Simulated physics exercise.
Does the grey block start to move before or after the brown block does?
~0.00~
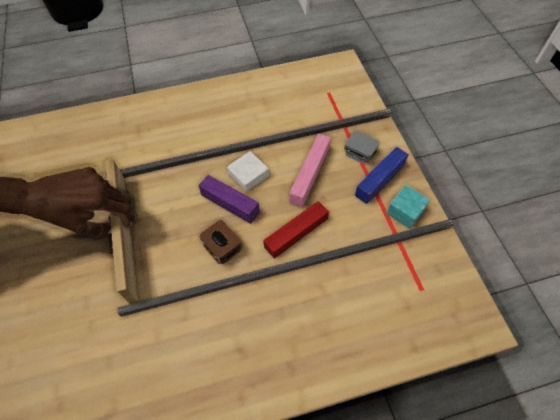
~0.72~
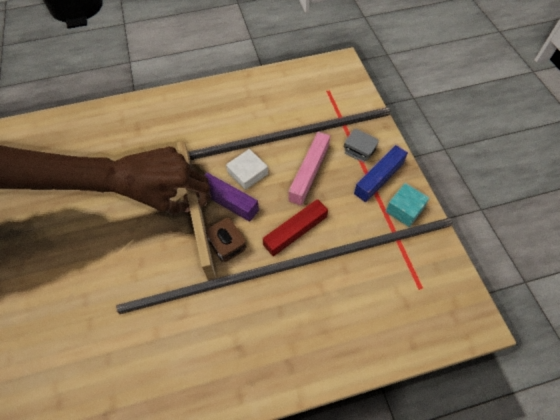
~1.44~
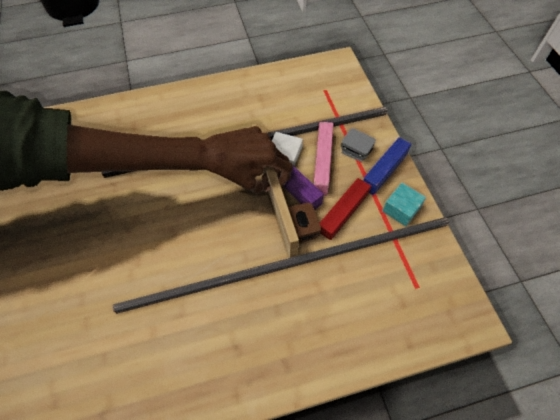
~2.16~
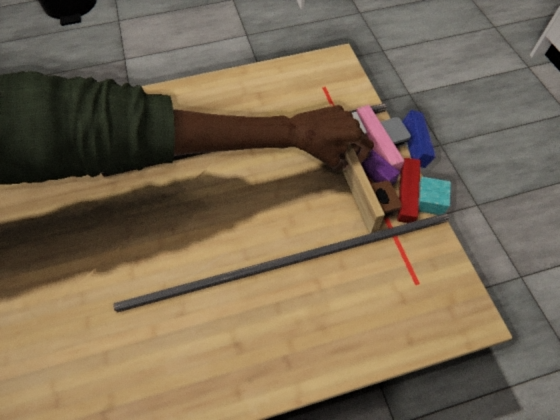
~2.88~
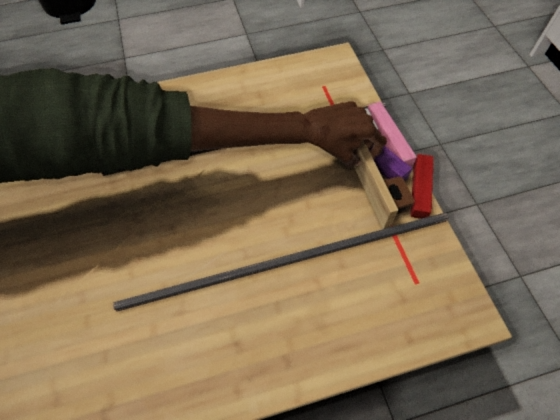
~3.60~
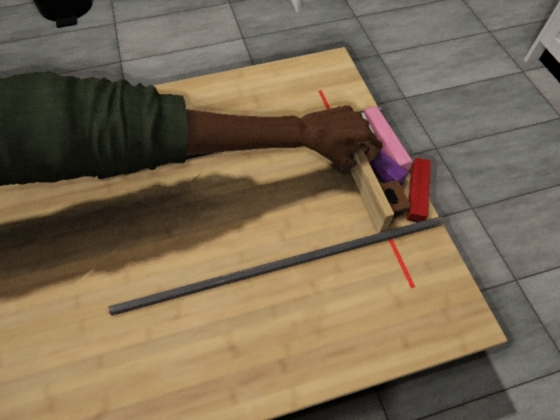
The grey block starts to move after the brown one. The board is already pushing the brown block to the right while the grey block is still at rest.
